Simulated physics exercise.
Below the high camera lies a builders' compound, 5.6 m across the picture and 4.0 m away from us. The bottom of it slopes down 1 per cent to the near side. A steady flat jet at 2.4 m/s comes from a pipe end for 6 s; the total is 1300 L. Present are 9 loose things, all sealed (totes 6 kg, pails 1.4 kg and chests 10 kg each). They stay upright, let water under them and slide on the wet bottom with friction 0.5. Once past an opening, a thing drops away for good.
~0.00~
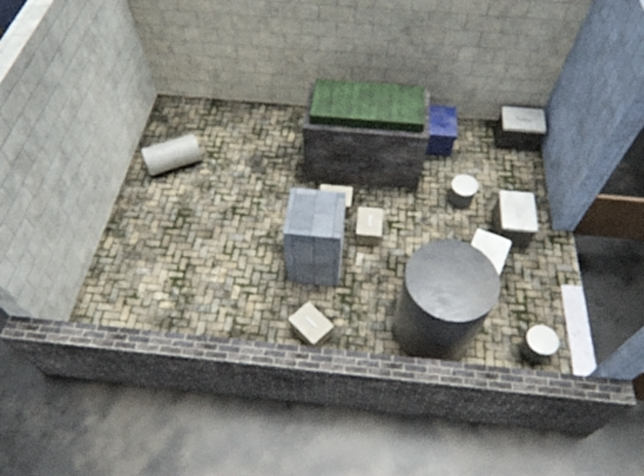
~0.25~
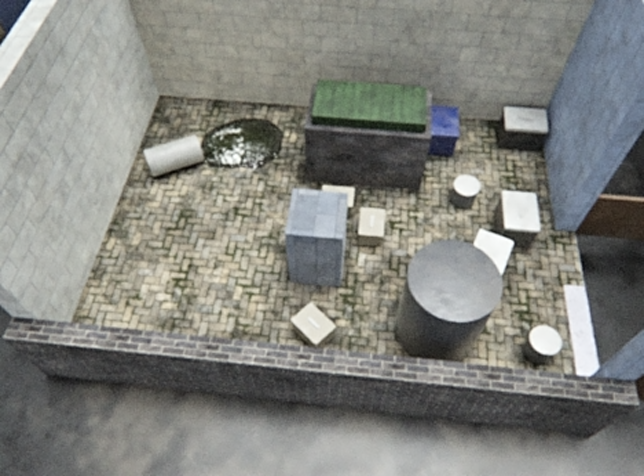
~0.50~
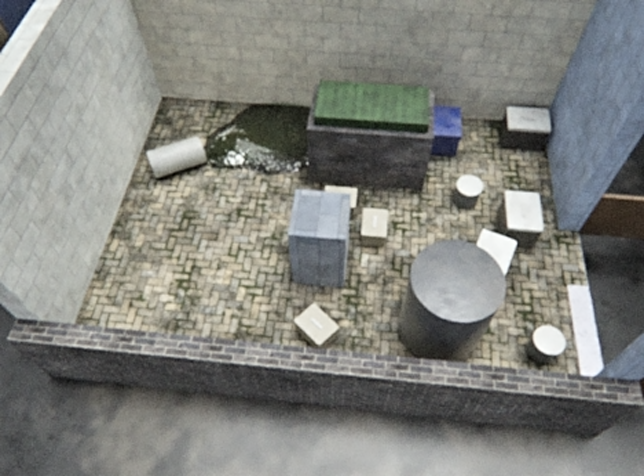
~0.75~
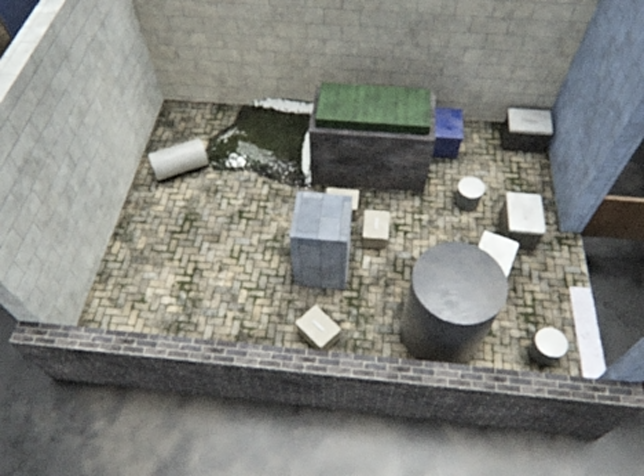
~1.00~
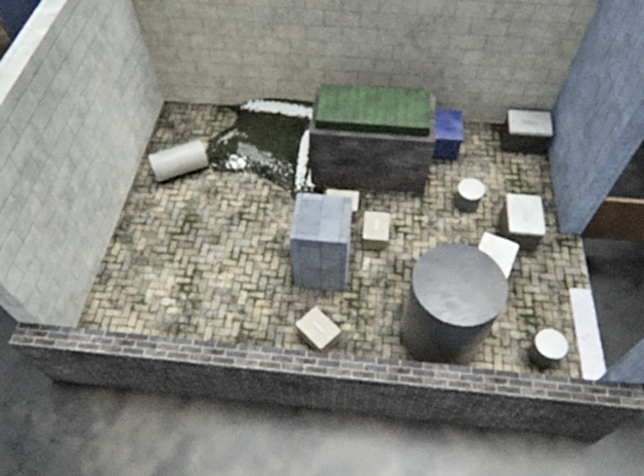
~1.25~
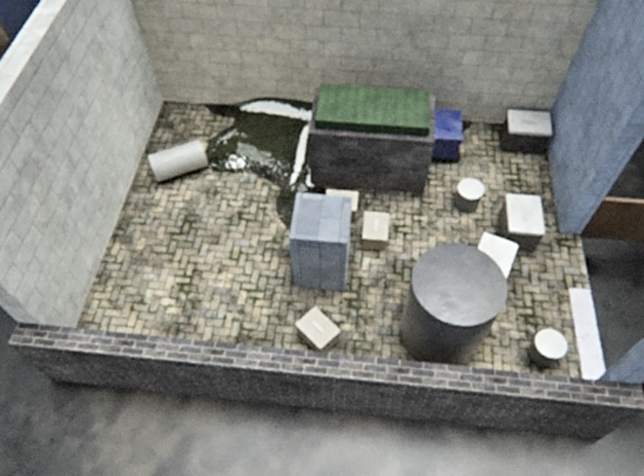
In a walled builders' compound with a patterned paved floor, water pours from a pale pipe end at left, spreads right to the green-topped block, then creeps toward the near side, while the scattered chests and pails stay put.
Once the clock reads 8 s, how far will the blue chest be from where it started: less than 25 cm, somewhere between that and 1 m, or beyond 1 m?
Beyond the far mark.
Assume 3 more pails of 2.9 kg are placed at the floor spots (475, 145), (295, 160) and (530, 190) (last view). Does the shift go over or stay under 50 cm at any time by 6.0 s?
First exceeds it, second exceeds it, third exceeds it.
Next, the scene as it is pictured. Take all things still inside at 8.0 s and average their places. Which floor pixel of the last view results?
Around (418, 314).
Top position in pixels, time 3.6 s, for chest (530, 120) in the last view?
About pixel (536, 172).
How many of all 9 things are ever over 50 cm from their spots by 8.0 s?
By my tally, 7.
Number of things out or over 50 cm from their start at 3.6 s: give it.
Result: 2.
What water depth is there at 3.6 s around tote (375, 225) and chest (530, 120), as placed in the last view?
I'd estimate 3 cm for the first and 10 cm for the second.
After 1.8 s the blue chest is near (464, 127), 0.2 m from its start, aground; 0 of 9 are out; 0 afloat.
After 3.6 s the blue chest is near (526, 196), 1.5 m from its start, afloat; 0 of 9 are out; 2 afloat.
After 5.6 s the blue chest is near (535, 213), 1.7 m from its start, afloat; 0 of 9 are out; 5 afloat.
After 8.0 s the blue chest is near (596, 326), 3.2 m from its start, aground; 1 of 9 are out; 6 afloat.
